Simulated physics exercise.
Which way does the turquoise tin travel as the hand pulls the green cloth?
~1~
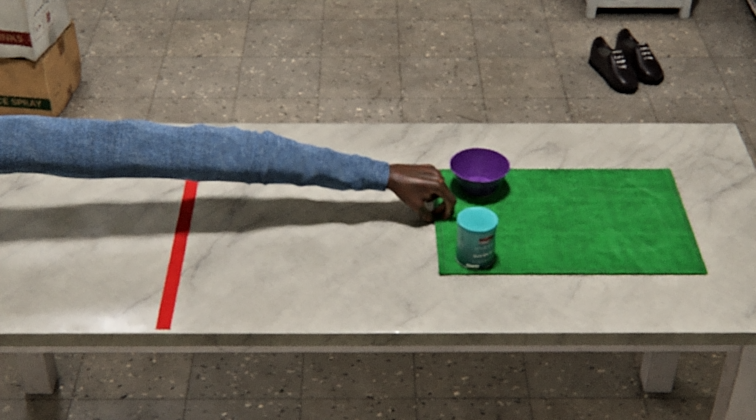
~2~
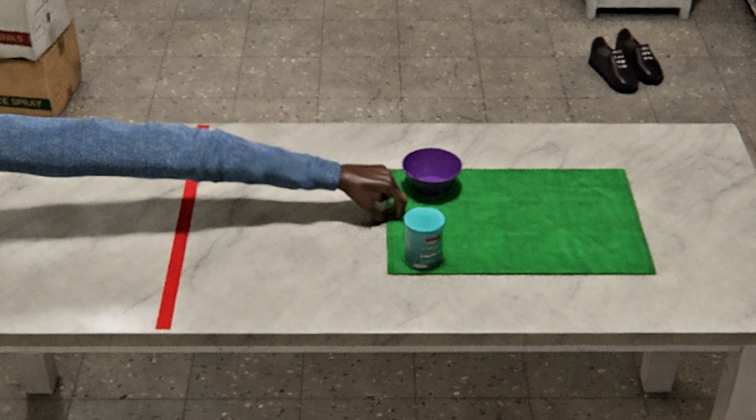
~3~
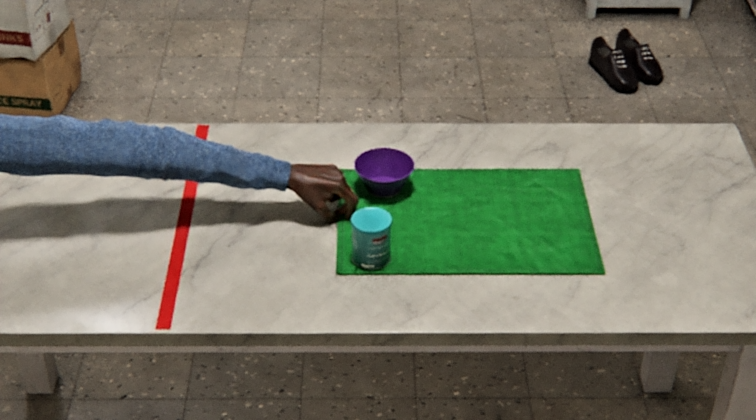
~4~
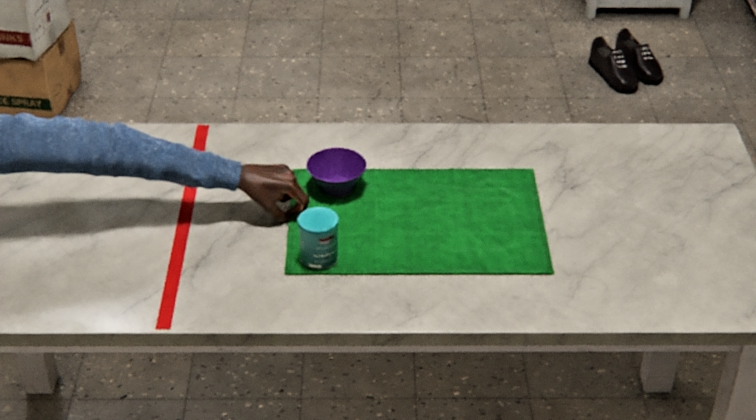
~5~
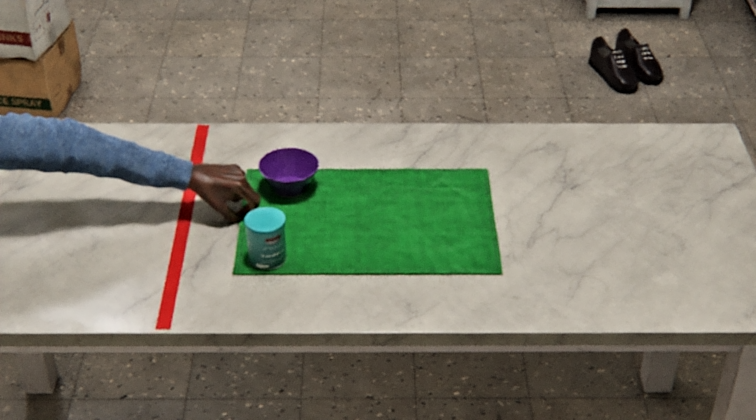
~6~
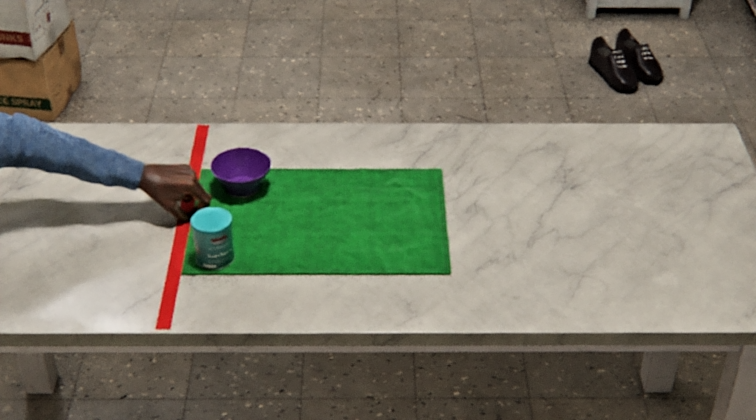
The turquoise tin travels to the left, staying upright on the cloth.
